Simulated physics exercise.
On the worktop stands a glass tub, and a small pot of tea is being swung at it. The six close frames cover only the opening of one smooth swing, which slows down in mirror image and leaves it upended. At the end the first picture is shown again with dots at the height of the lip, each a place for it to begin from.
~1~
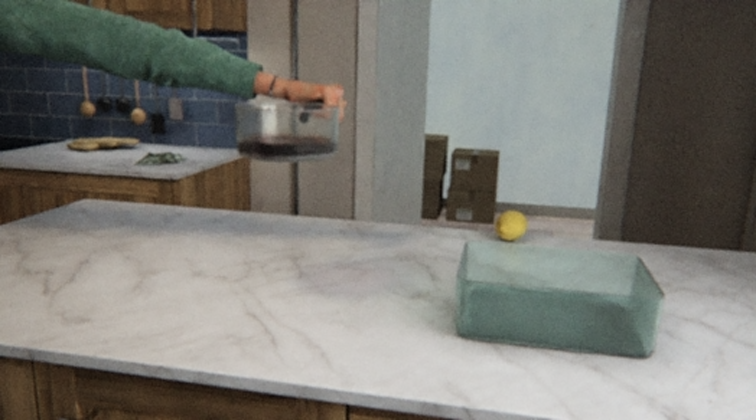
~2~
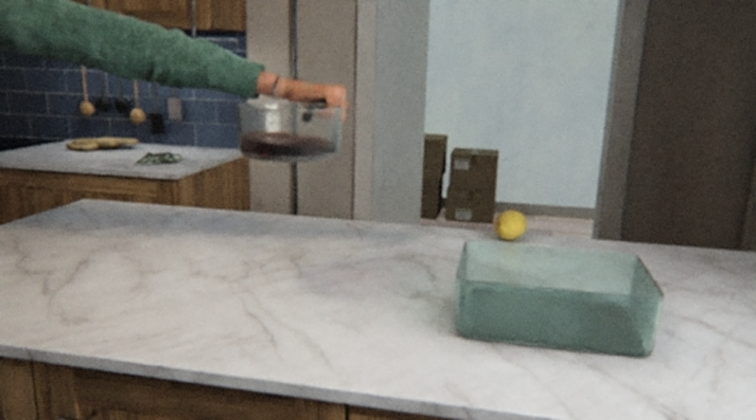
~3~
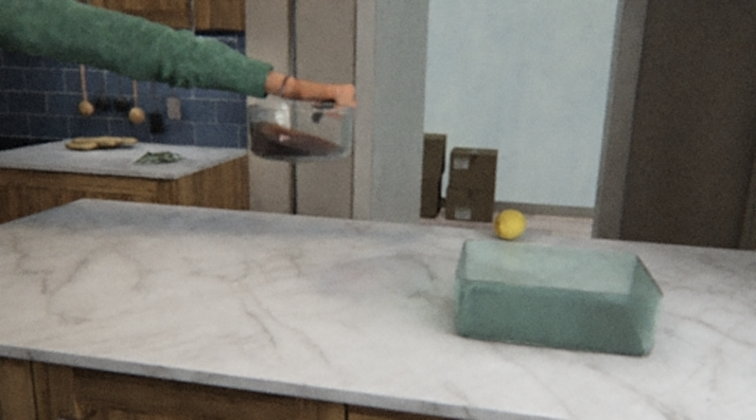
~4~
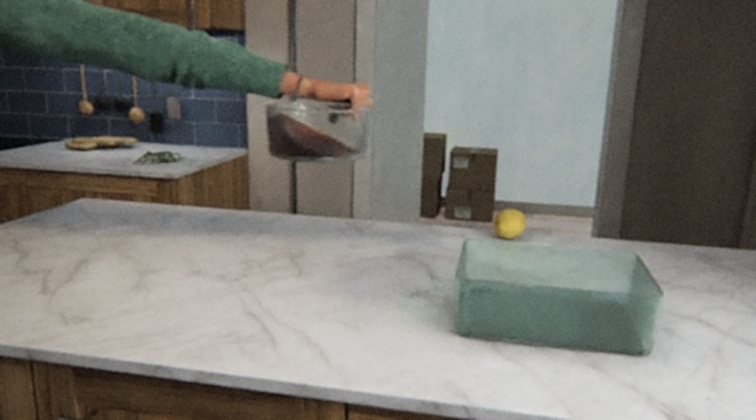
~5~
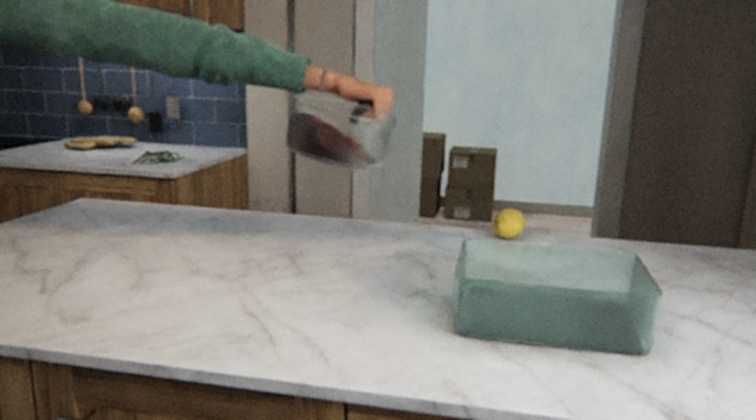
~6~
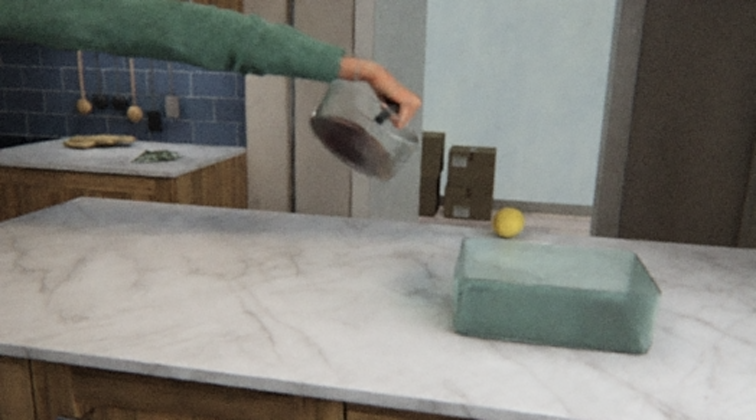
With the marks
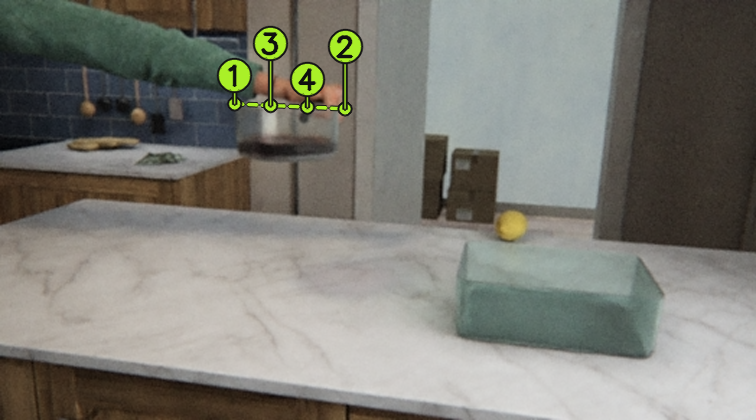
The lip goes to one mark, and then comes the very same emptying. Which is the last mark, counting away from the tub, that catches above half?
3 is the one.
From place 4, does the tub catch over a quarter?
Yes.
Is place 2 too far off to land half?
No.
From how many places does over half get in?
Three.
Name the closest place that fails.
The answer is 1.
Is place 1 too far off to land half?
Yes.
On the marked copy, 1 at (234, 103); 2 at (345, 108); 3 at (270, 105); 4 at (307, 107).
With 1, about 17 % lands in the tub, 77 % falls short and 6 % goes beside or beyond.
With 2, about 74 % lands in the tub, 7 % falls short and 19 % goes beside or beyond.
With 3, about 66 % lands in the tub, 23 % falls short and 11 % goes beside or beyond.
With 4, about 76 % lands in the tub, 10 % falls short and 14 % goes beside or beyond.
